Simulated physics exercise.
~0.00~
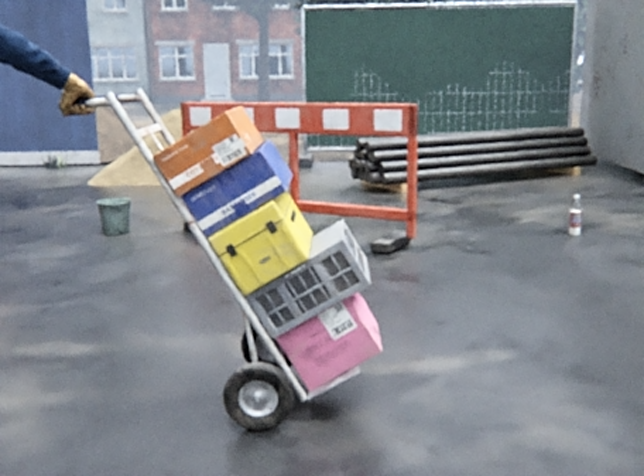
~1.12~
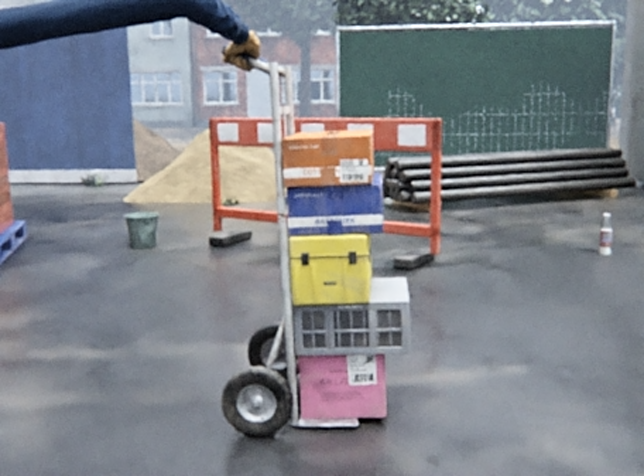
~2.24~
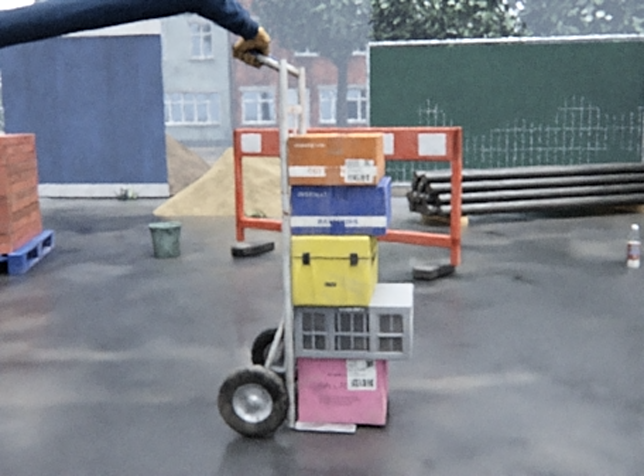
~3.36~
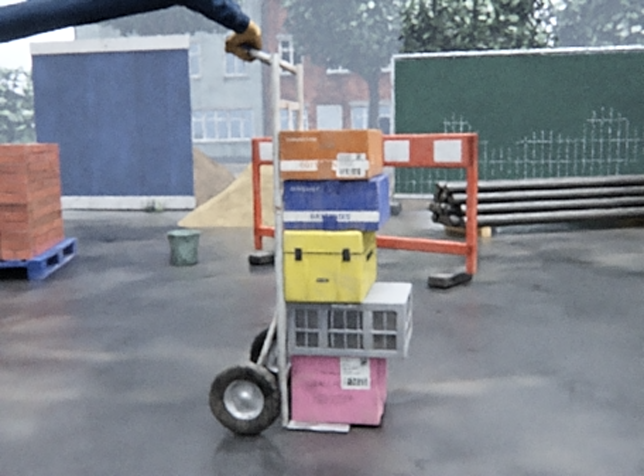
A hand truck stacked with five loads stands tilted back to the left on a wet, grey yard, seen from the side, held by a gloved hand in a blue sleeve. From top to bottom it carries an orange parcel, a blue box, a yellow toolbox, a grey crate and a pink parcel. Behind are a red and white barrier, dark pipes, a green hoarding and a sand pile. The arm swings the truck upright until its plate rests on the ground. The view drifts slightly, and the stack stays in order, standing upright with the hand still on the handle.
